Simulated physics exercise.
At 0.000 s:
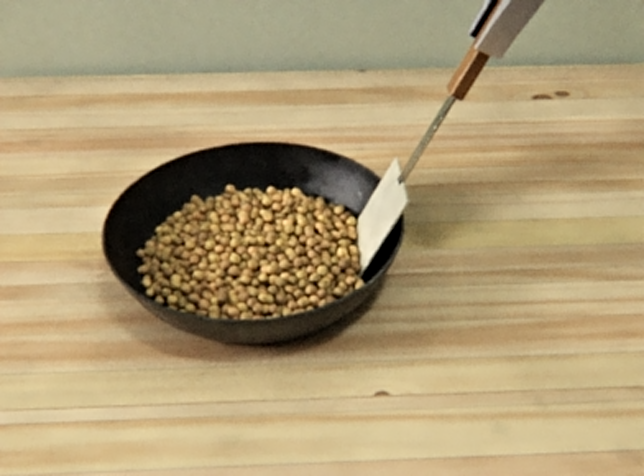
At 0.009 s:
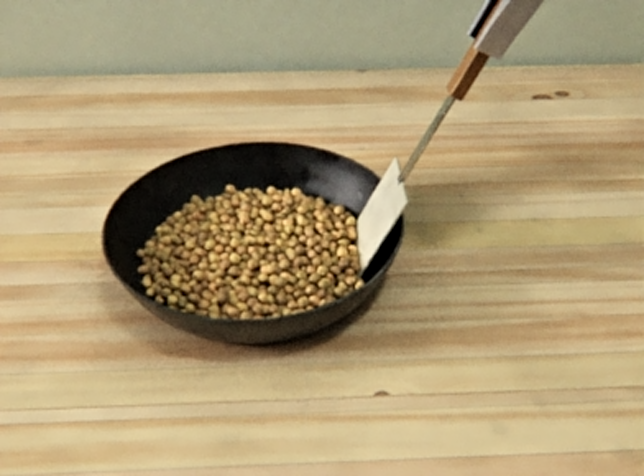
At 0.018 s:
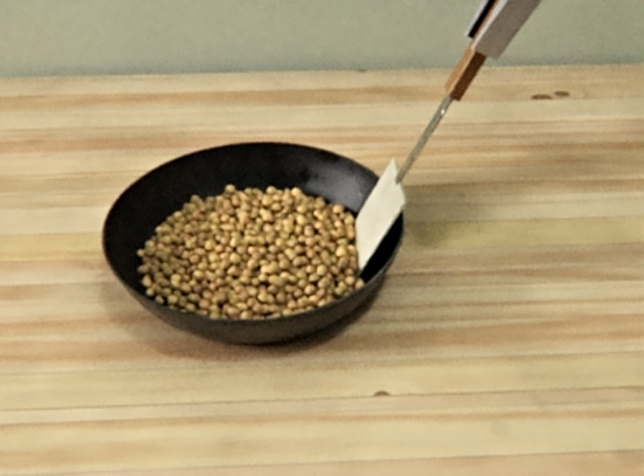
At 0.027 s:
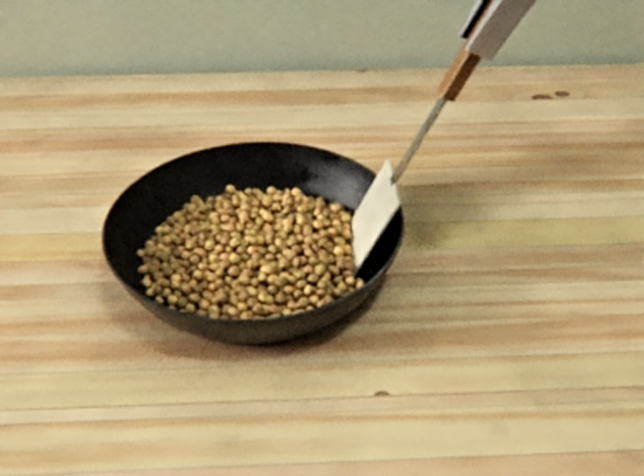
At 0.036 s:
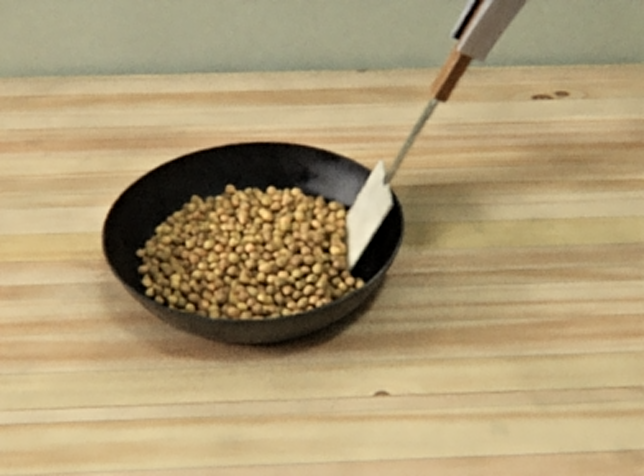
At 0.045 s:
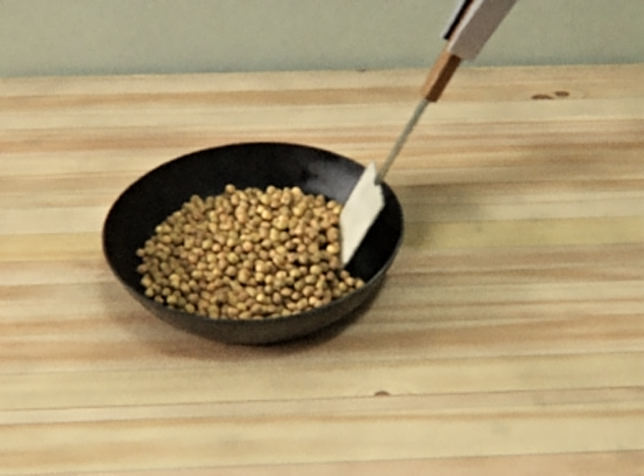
White turner blade held by a machine sliding slightly left against chickpeas in a black frying pan on a wooden table.
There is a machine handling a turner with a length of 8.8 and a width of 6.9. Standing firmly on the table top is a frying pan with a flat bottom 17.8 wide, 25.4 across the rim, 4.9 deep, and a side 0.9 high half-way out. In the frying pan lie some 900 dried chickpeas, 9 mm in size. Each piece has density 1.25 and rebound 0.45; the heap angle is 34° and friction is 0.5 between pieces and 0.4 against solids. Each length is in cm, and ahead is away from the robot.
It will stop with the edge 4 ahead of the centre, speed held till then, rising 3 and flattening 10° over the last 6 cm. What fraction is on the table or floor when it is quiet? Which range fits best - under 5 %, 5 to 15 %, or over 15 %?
The range that fits: Under 5 %.
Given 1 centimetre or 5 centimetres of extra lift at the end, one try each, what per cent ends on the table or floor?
I'd say close to 0 percent for the first and close to 0 percent for the second.
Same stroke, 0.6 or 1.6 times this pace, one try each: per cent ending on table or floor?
Roughly 0 per cent on the first try and 5 per cent on the second.
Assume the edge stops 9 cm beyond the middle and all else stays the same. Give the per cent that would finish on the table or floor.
I'd expect close to 10 per cent then.
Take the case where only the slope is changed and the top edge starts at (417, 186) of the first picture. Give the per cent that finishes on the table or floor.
I'd estimate around 0 per cent.
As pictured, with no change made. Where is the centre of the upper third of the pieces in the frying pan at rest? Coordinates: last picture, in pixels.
Look near (178, 246).
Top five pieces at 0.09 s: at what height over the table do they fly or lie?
About 5 cm.
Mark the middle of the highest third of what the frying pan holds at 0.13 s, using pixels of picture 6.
It is centred at about (233, 242).
After 0.09 s, sloping 65°, highest piece 5 above the table; 900 in the frying pan.
After 0.13 s, sloping 61°, highest piece 5 above the table; 900 in the frying pan.
After 0.36 s, sloping 55°, highest piece 6 above the table; 898 in the frying pan, 2 on the blade or in flight.
After 1.41 s, sloping 55°, highest piece 4 above the table; 898 in the frying pan, 2 on the table or floor.
At rest, 898 in the frying pan, 2 on the table or floor. That is 0 % on the table or floor.
